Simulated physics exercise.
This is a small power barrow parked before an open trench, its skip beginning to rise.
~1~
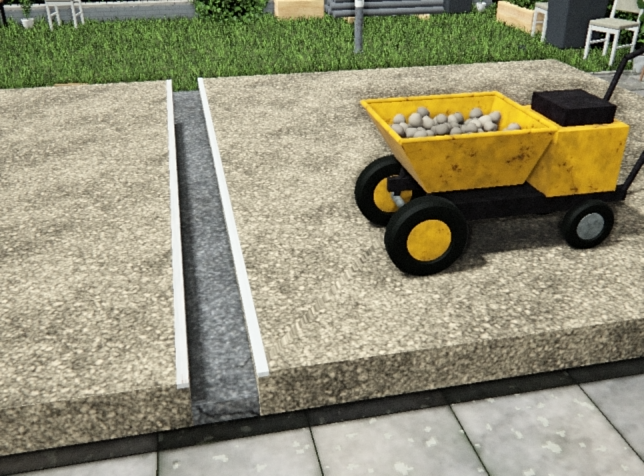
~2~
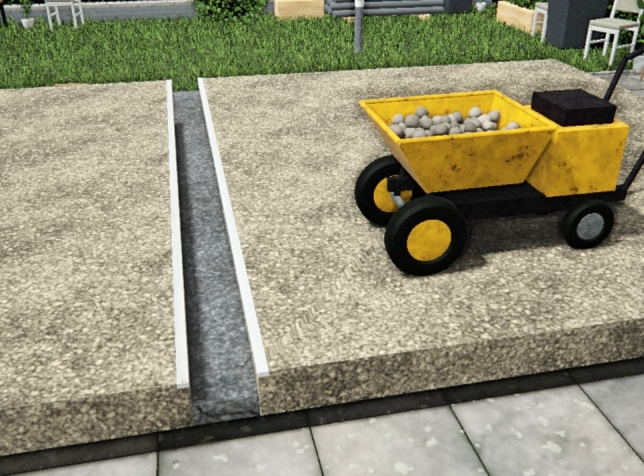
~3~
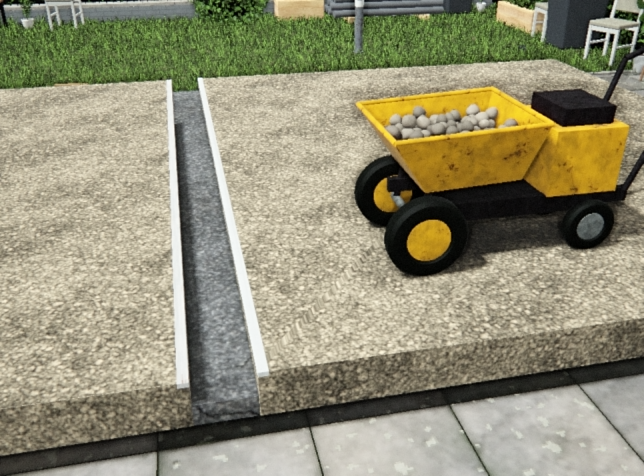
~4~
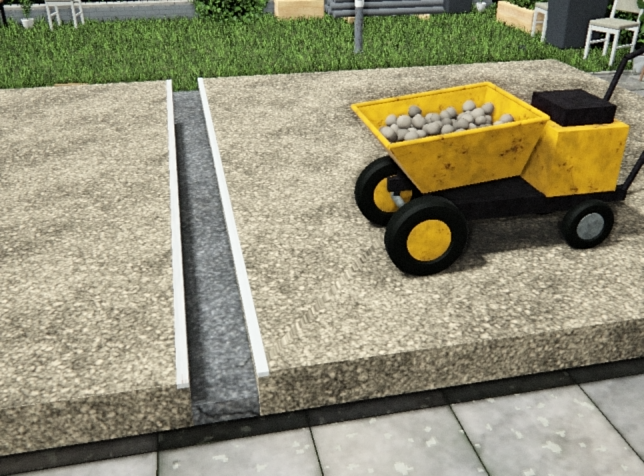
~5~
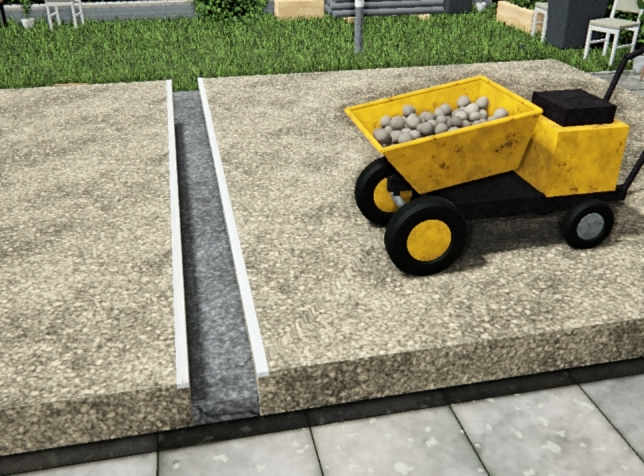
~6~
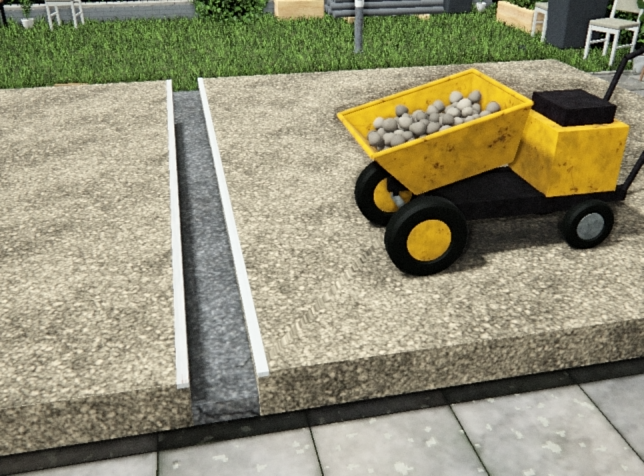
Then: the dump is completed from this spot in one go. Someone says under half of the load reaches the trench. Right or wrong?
Right.
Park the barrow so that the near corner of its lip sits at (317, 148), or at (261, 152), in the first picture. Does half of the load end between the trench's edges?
Run 1 - a majority. Run 2 - a minority.
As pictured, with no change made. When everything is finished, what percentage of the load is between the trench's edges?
Around 30 percent.
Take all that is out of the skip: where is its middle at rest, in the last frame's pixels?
Somewhere around (263, 257) in the last picture.
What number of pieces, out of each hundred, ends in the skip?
I'd say close to 5 percent.
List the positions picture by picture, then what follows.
The first picture shows lip of the skip near (401, 142), level; top of the load near (447, 129), river pebbles; first edge of the trench near (253, 323); far edge near (180, 332), the trench under half as wide as the skip, and shallow for its width.
The second picture shows lip of the skip near (399, 142), level; top of the load near (446, 128).
The third picture shows lip of the skip near (395, 144), tipped barely; top of the load near (443, 127).
The fourth picture shows lip of the skip near (389, 147), tipped a little; top of the load near (457, 127).
The fifth picture shows lip of the skip near (382, 151), tipped a little; top of the load near (468, 128).
The sixth picture shows lip of the skip near (373, 157), tipped clearly; top of the load near (461, 124); first edge of the trench near (253, 323); far edge near (180, 332).
Shortly afterwards, skip tipped steeply; the whole lot in the skip.
Next, skip tipped steeply; the bulk in the skip; a little short of the trench; only a few falling.
Some moments later, skip tipped right over; near a quarter in the skip; near half short of the trench; near a quarter in or heaped over the trench.
In the end, skip tipped right over; only a few in the skip; near two thirds short of the trench; near a third in or heaped over the trench; none at all beyond it.
